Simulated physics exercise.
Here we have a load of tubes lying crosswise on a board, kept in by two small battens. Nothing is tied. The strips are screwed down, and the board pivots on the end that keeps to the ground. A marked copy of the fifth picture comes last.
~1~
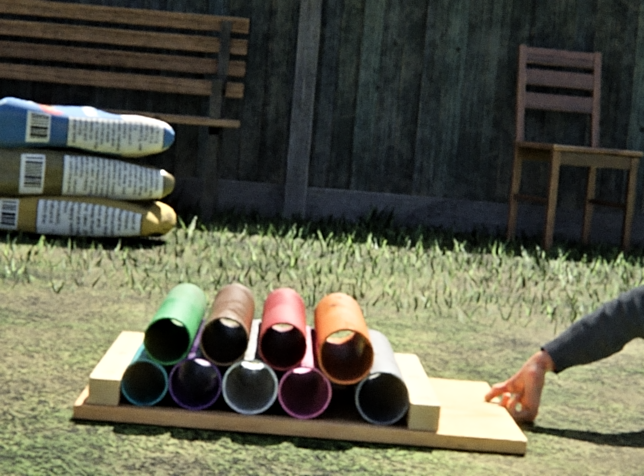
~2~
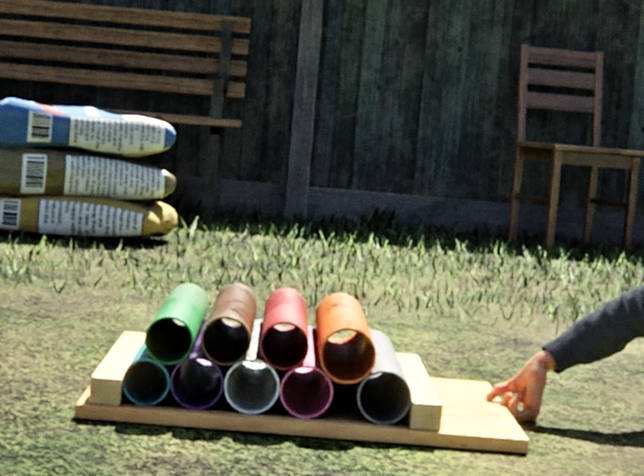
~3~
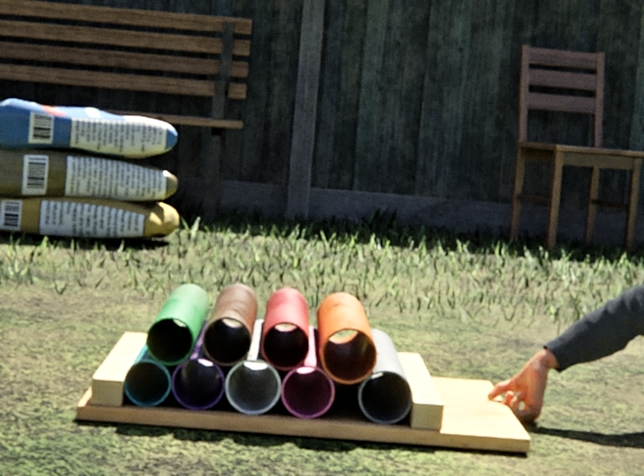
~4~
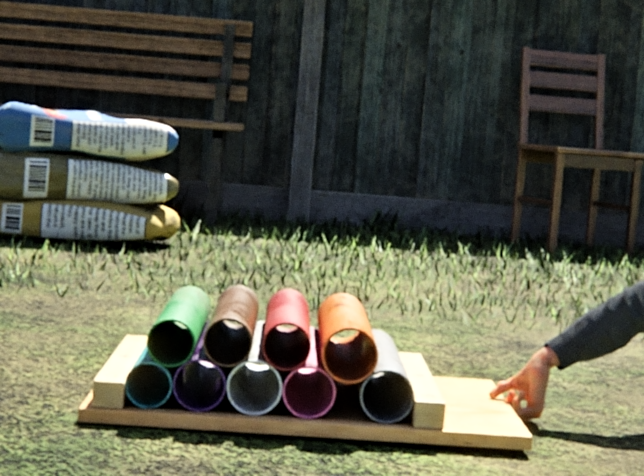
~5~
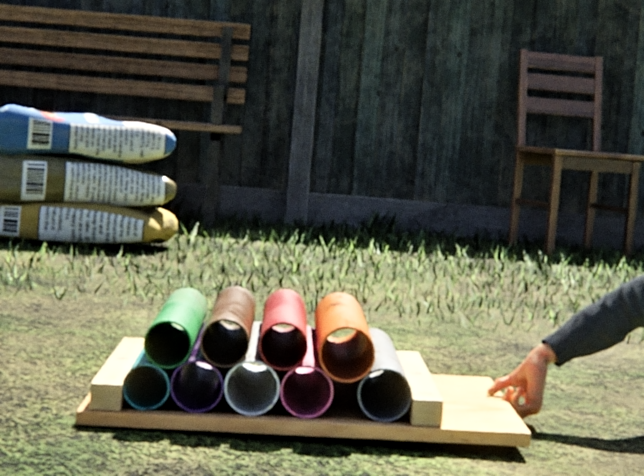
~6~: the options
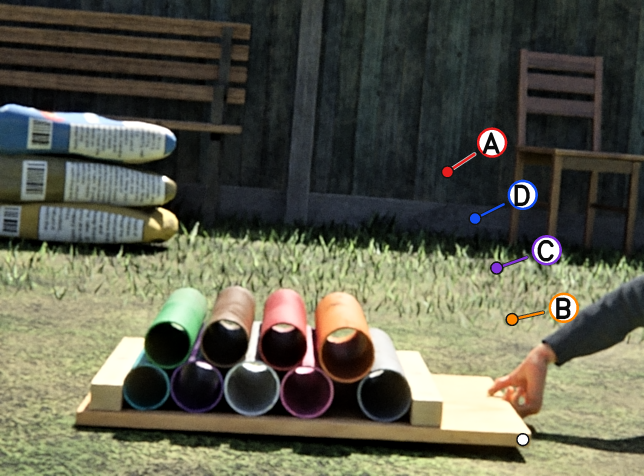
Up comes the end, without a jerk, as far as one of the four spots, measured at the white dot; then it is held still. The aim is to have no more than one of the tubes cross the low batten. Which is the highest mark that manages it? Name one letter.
Stop at C.
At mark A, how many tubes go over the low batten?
With A, four.
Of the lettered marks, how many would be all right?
Two of the four.
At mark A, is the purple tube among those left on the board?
The purple tube: Yes.
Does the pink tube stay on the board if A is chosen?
Yes, with A.
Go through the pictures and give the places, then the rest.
The first frame shows turquoise tube (145, 382); purple tube (195, 383); white tube (250, 387).
The second frame shows white tube (252, 386); pink tube (306, 392).
The third frame shows board (304, 386); grey tube (386, 397); orange tube (349, 355).
The fourth frame shows board (306, 387); turquoise tube (149, 385); purple tube (200, 385).
The fifth frame shows board (303, 387); turquoise tube (146, 387); purple tube (197, 386).
On the marked copy, A at (447, 172); B at (512, 320); C at (496, 268); D at (475, 219); the white dot at (523, 440).
With C. Early on, board at 15°.
Further on, board at 24°.
At the end, board at 24°, one over the low batten (green).
As for the rest, A four over the low batten (green, orange, brown, red); B none over the low batten; D four over the low batten (green, orange, brown, red).
